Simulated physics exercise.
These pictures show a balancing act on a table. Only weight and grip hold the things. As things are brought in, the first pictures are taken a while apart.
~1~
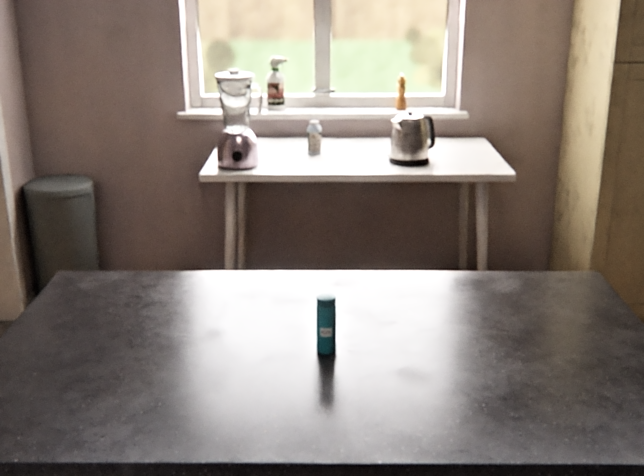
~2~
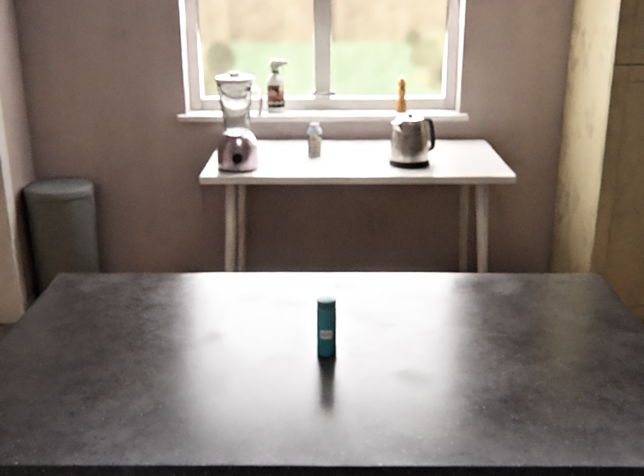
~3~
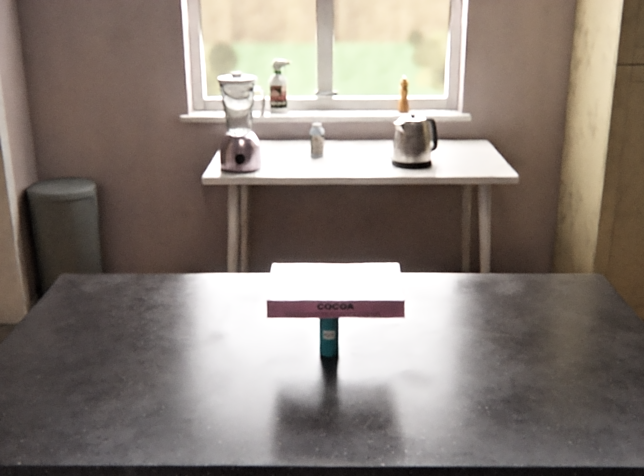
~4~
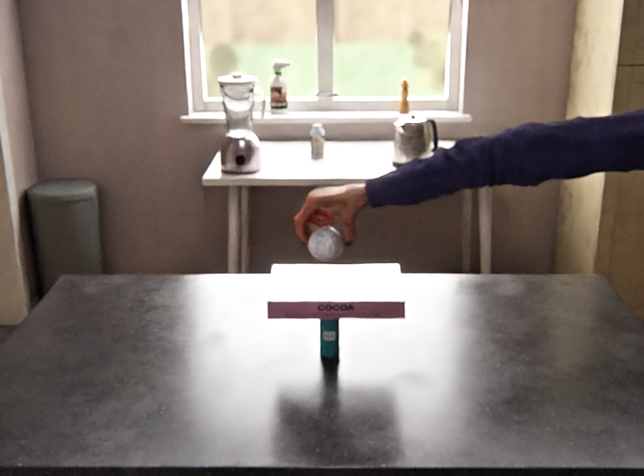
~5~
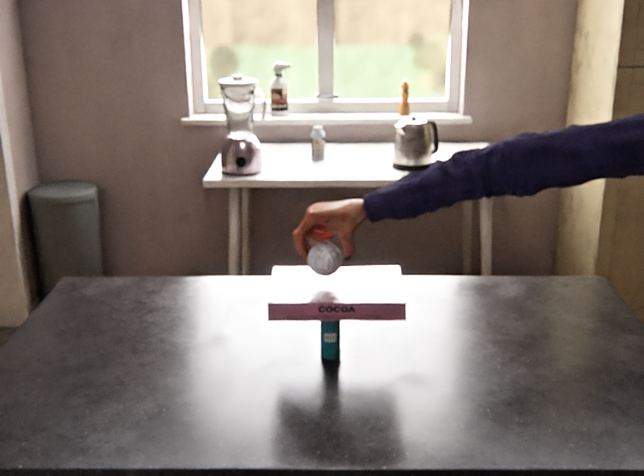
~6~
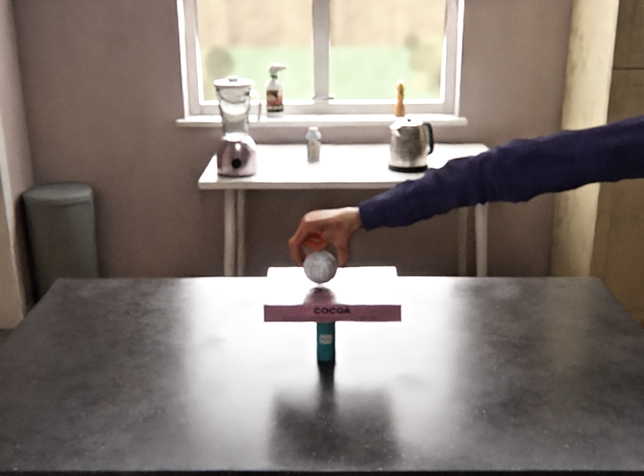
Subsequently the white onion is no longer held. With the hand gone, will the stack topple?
It is going to remain upright.
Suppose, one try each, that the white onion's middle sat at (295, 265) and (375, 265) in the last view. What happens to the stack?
Case A: It survives; case B: It caves in.
Then, 0.20 s later than the last frame, all is still.
Then, 0.50 s later than the last frame, white onion resting near (321, 268).
When it is over, all 3 as before. End places, in pixels of the last picture, white onion near (321, 268). The stack stays up.
